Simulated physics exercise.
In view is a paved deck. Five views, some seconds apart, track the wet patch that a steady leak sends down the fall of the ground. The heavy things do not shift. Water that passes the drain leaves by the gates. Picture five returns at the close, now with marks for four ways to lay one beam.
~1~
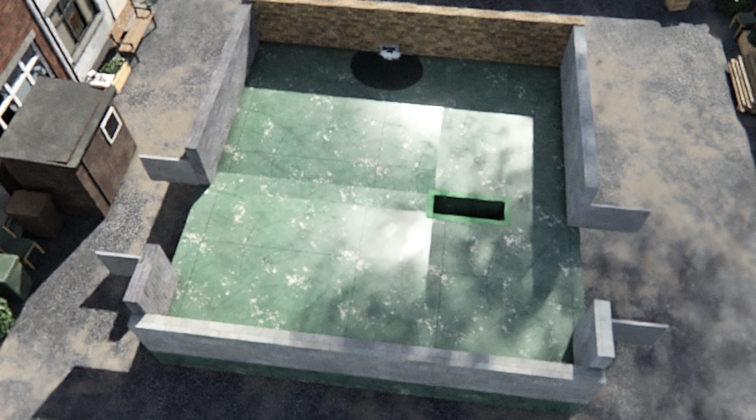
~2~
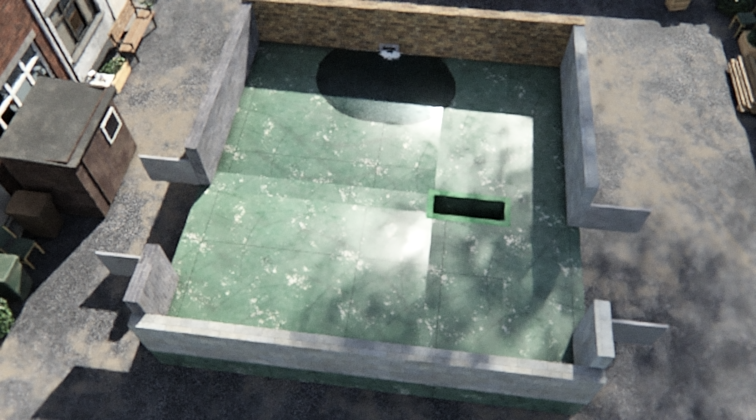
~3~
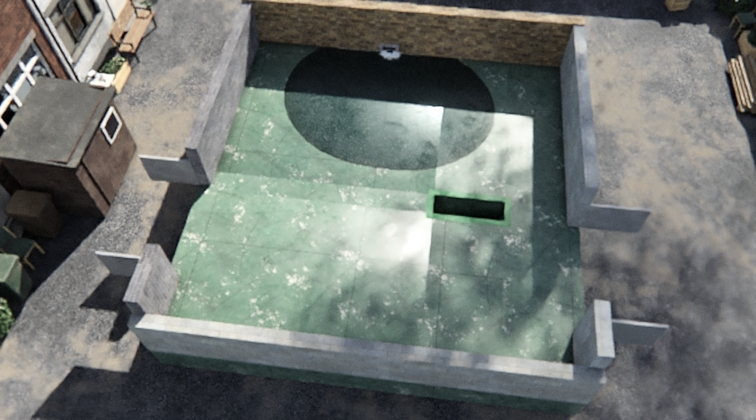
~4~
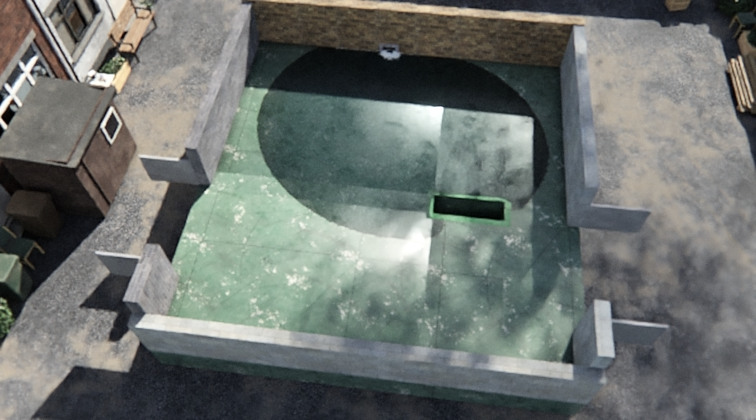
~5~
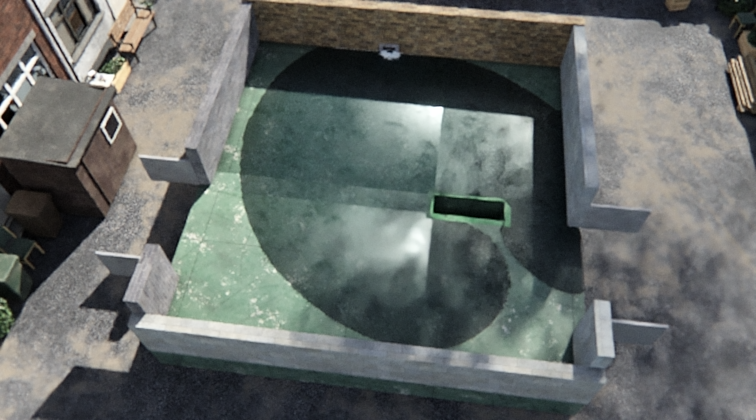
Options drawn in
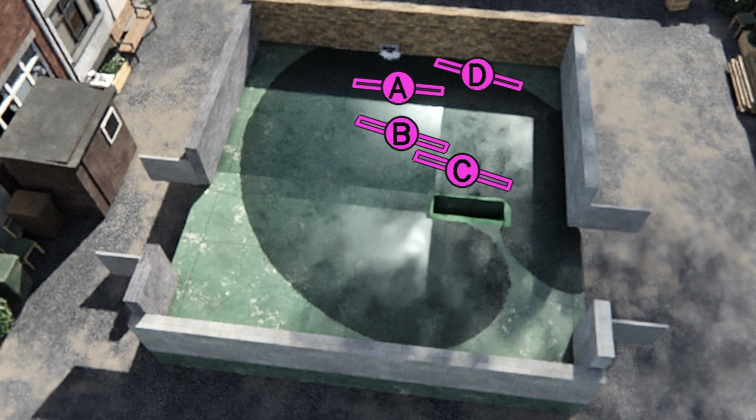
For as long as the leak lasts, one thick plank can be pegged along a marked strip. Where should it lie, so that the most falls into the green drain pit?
D beats the others.
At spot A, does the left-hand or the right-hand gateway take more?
The right one.
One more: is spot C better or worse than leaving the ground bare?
Spot C is worse.
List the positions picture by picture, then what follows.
In the first frame, outfall at (389, 49); green drain pit at (469, 208); open gate at (570, 276); open gate at (196, 230); front seen at (384, 86), 3 % of the ground wet; green drain pit still dry.
In the second frame, front seen at (435, 113), 11 % of the ground wet; green drain pit still dry.
In the third frame, front seen at (418, 167), 24 % of the ground wet; green drain pit still dry.
In the fourth frame, front seen at (520, 204), 43 % of the ground wet; green drain pit taking water.
In the fifth frame, front seen at (464, 332), 67 % of the ground wet; green drain pit taking water.
On the marked copy, A from (354, 82) to (442, 91); B from (358, 120) to (445, 147); C from (416, 155) to (509, 185); D from (436, 62) to (520, 86).
If A is chosen, about 17 % of the stream goes into the green drain pit, about 80 % out by the gates.
If B is chosen, about 16 % of the stream goes into the green drain pit, about 81 % out by the gates.
If C is chosen, about 15 % of the stream goes into the green drain pit, about 83 % out by the gates.
If D is chosen, about 28 % of the stream goes into the green drain pit, about 70 % out by the gates.
